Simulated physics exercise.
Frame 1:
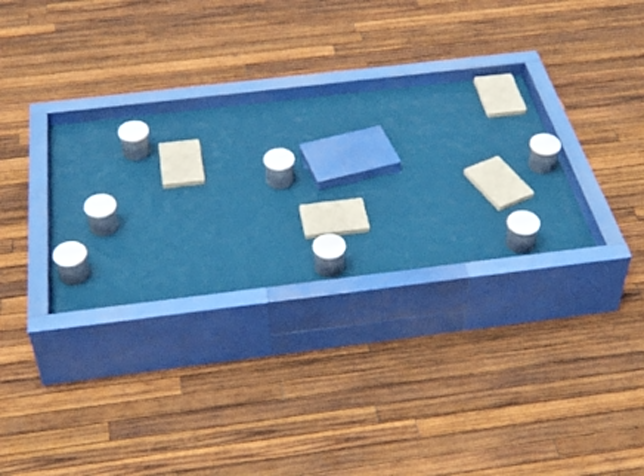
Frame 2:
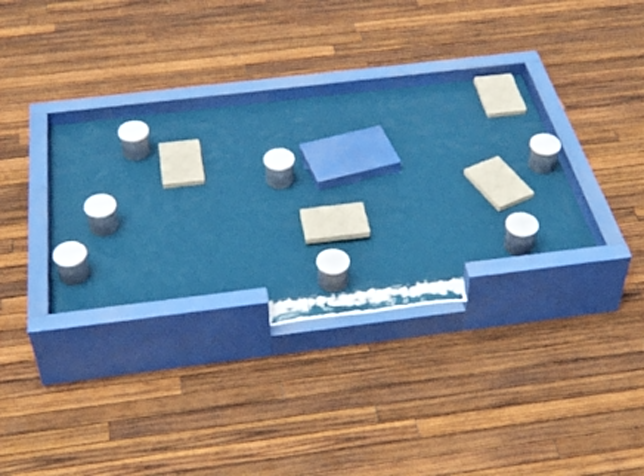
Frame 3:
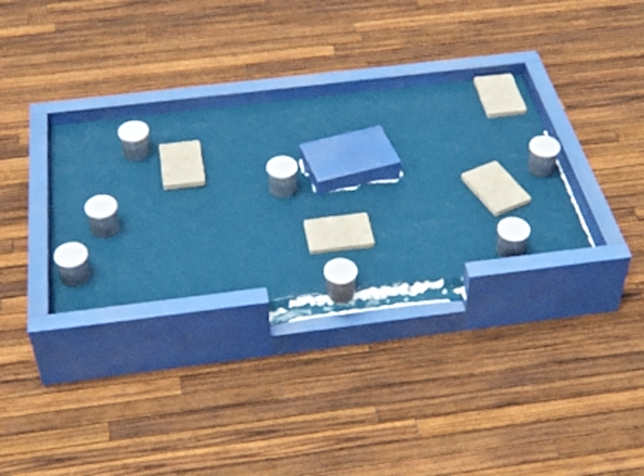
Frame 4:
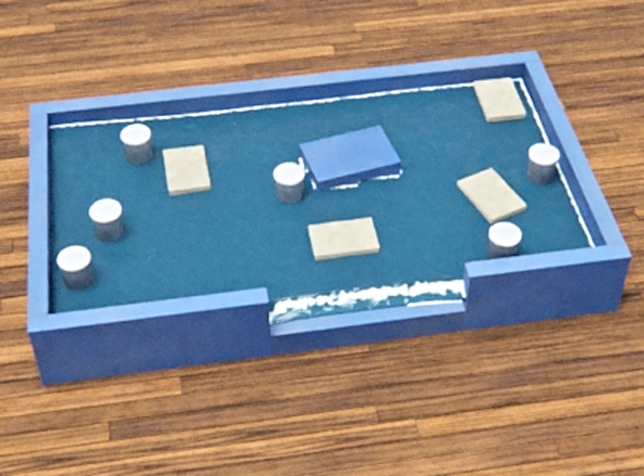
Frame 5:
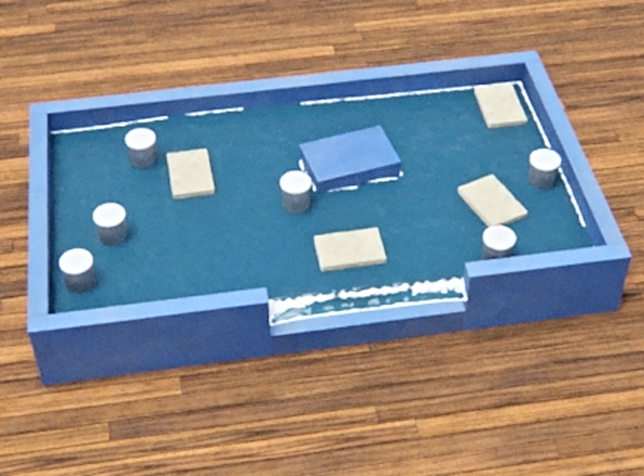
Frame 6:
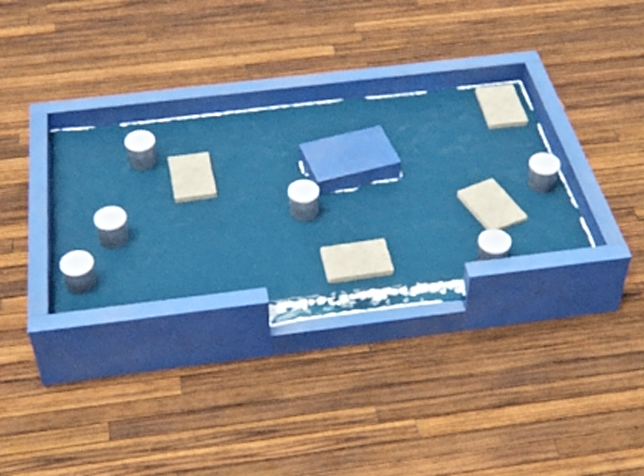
In a blue-walled splash pool on a wooden floor, a section of the front wall opens and water churns at the gap; pale floats and white-topped pails drift slowly, mostly toward the opening, and one pail there disappears from view.
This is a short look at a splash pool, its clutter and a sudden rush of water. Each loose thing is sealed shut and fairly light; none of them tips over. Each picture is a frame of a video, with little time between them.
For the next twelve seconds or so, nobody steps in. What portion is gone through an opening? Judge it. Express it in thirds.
It comes to fewer than a third.
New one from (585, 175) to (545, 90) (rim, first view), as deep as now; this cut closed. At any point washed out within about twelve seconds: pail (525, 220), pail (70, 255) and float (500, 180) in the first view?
Sequentially, I'd put it as swept away, not lost, swept away.
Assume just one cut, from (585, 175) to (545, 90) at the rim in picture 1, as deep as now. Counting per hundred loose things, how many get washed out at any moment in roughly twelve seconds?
About 40 percent.
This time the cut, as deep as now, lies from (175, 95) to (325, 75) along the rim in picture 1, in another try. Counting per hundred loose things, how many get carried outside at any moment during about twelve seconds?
Roughly 30 in a hundred.
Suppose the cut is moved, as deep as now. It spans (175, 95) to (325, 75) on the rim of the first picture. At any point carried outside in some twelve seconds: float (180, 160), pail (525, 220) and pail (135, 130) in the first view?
Taken in turn, the first item is flushed away, the second is held back and the last is flushed away.
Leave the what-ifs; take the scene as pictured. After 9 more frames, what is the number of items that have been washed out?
2.
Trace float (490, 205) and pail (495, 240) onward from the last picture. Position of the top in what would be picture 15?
Estimate - first: (464, 236), second: (414, 249).
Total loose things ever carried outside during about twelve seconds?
My count comes to 2.
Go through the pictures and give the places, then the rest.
The first picture shows a float at (334, 216), afloat; a pail at (279, 159) floats; 0 of 11 have shifted.
The second picture shows a float at (335, 220) floats; a pail at (279, 159), afloat; 1 of 11 have shifted.
The third picture shows a float at (339, 231) floats, close to its start; a pail at (282, 167), afloat, close to its start; 3 of 11 have shifted.
The fourth picture shows a float at (344, 236), afloat, close to its start; a pail at (289, 174), afloat, close to its start; 7 of 11 have shifted.
The fifth picture shows a float at (350, 247) floats, close to its start; a pail at (296, 182) floats, close to its start; 9 of 11 have shifted.
The sixth picture shows a float at (357, 259) floats, a stride from its start; a pail at (303, 191) floats, a stride from its start; 11 of 11 have shifted.
A moment on, 1 of 11 are out; 10 afloat.
Next, 2 of 11 are out; 9 afloat.
Later, 2 of 11 are out; 9 afloat.
In the end, 2 of 11 are out; 9 afloat.
